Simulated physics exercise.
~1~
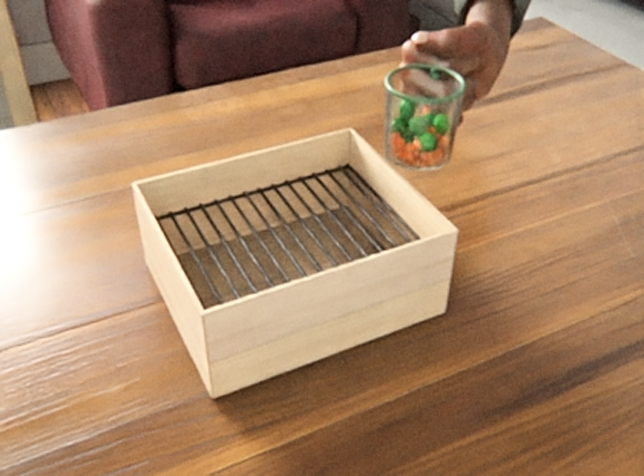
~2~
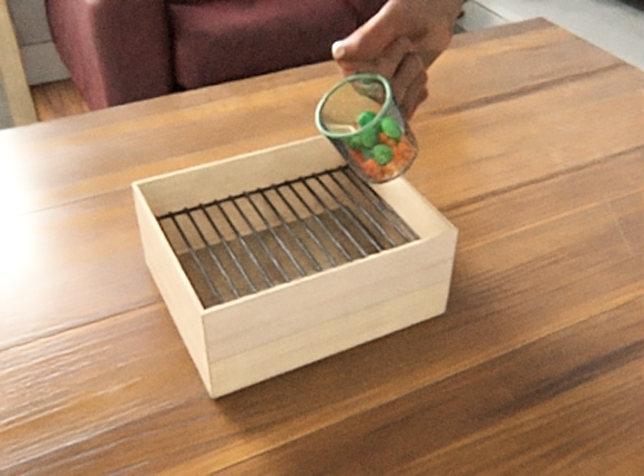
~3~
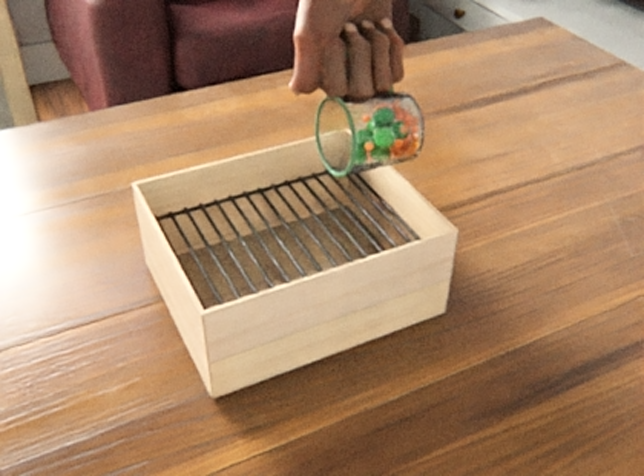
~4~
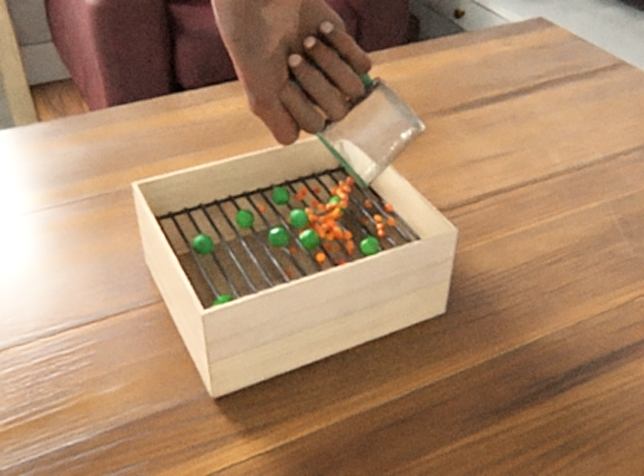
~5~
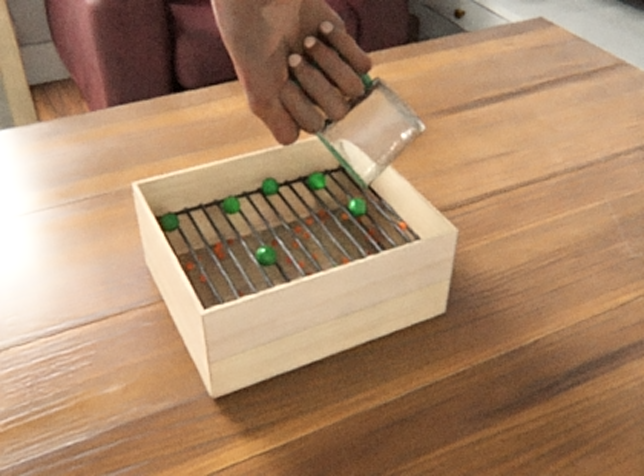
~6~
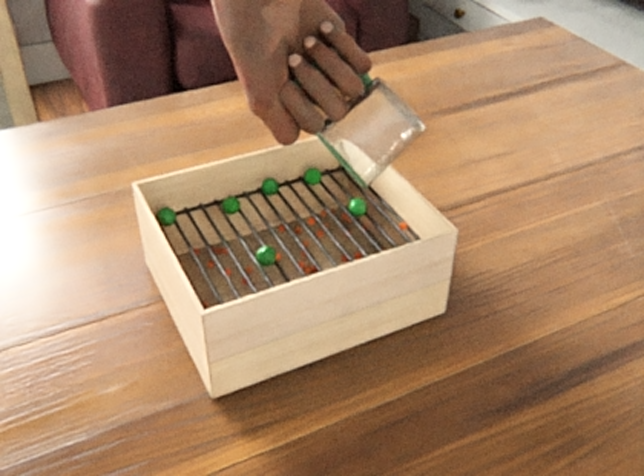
Hand tipping green balls and small orange pieces from a clear cup onto a wire rack, most orange falling through, green staying on top.
